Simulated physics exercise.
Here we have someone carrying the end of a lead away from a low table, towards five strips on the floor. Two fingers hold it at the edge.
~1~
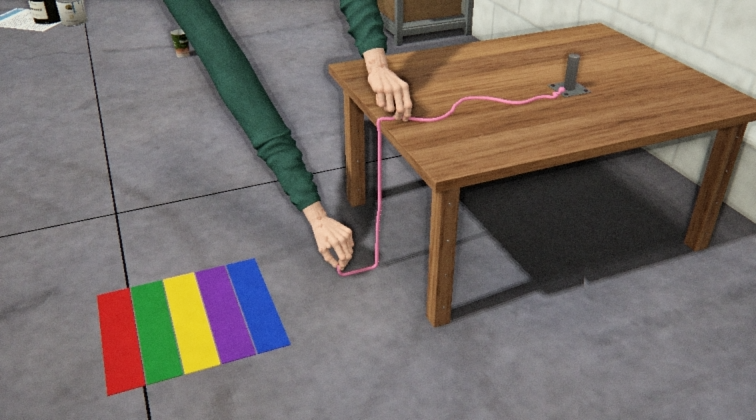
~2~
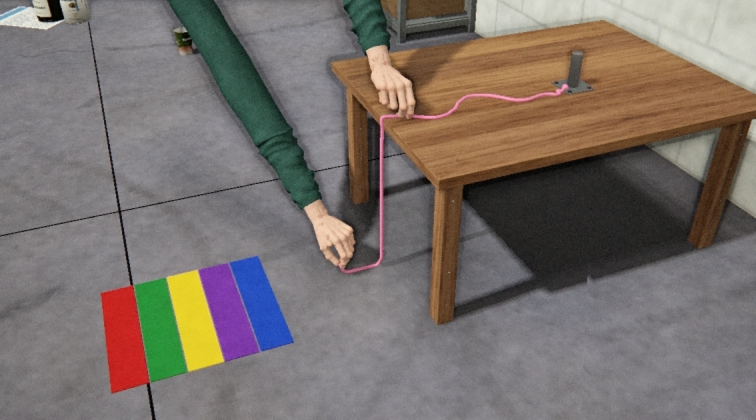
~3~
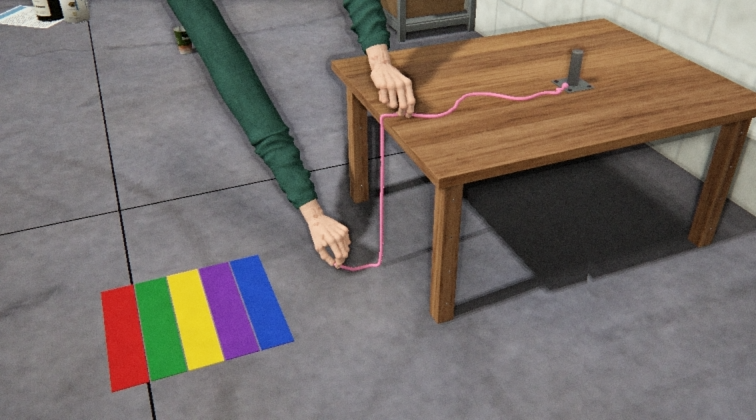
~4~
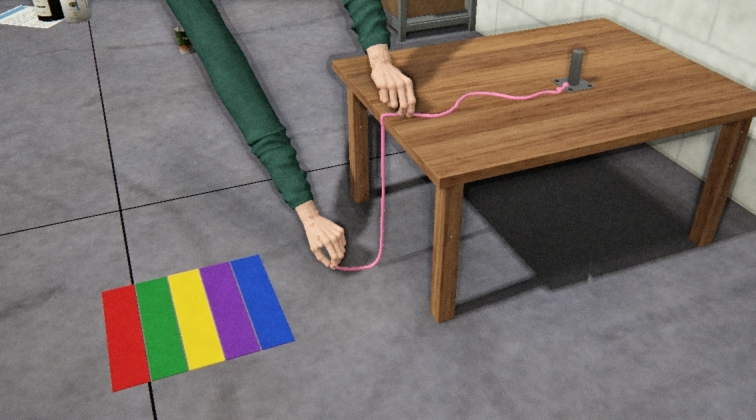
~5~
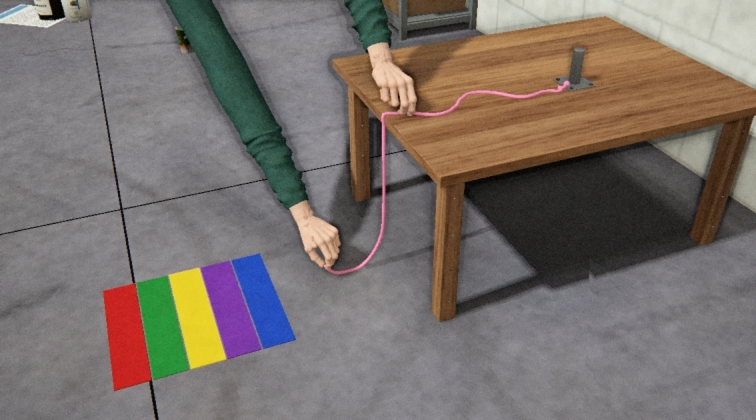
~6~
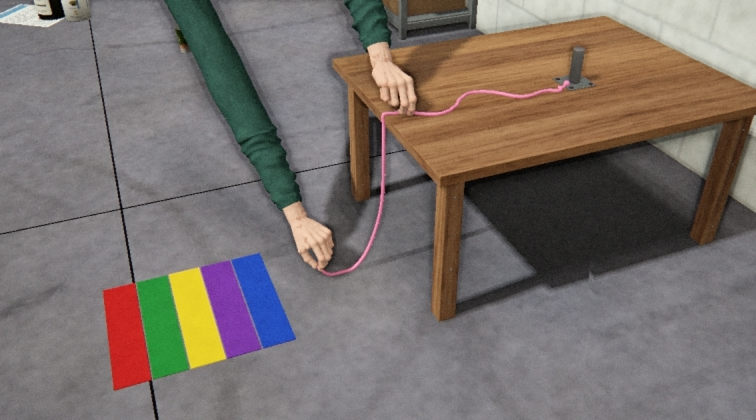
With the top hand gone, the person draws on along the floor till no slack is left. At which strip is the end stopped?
The yellow one.
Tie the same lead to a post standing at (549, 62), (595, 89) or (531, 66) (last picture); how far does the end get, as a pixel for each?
In that order: (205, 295), (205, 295) and (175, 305).
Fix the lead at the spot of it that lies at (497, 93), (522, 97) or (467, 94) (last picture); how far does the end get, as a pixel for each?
About (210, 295), (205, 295) and (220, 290).
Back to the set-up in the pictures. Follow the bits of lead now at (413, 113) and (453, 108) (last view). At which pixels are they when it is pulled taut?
The first at (379, 122), the second at (422, 109).
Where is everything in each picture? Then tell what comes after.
The first frame shows end (339, 266); blue (267, 331); purple (234, 341); yellow (198, 350); green (162, 360); red (123, 371).
The second frame shows end (340, 264); lead through (549, 94) (483, 95) (444, 116) (382, 133) (382, 197) (382, 254).
The third frame shows end (335, 264).
The fourth frame shows end (331, 265); lead through (550, 92) (484, 94) (444, 114) (383, 131) (383, 195) (381, 253).
The fifth frame shows end (325, 266).
The sixth frame shows end (318, 267); lead through (551, 91) (484, 92) (445, 113) (384, 129) (383, 194) (367, 252).
Soon after, end near (246, 285); over blue.
Then, end near (212, 294); over purple.
At full stretch, end near (192, 299); over yellow. It halts on the yellow strip.
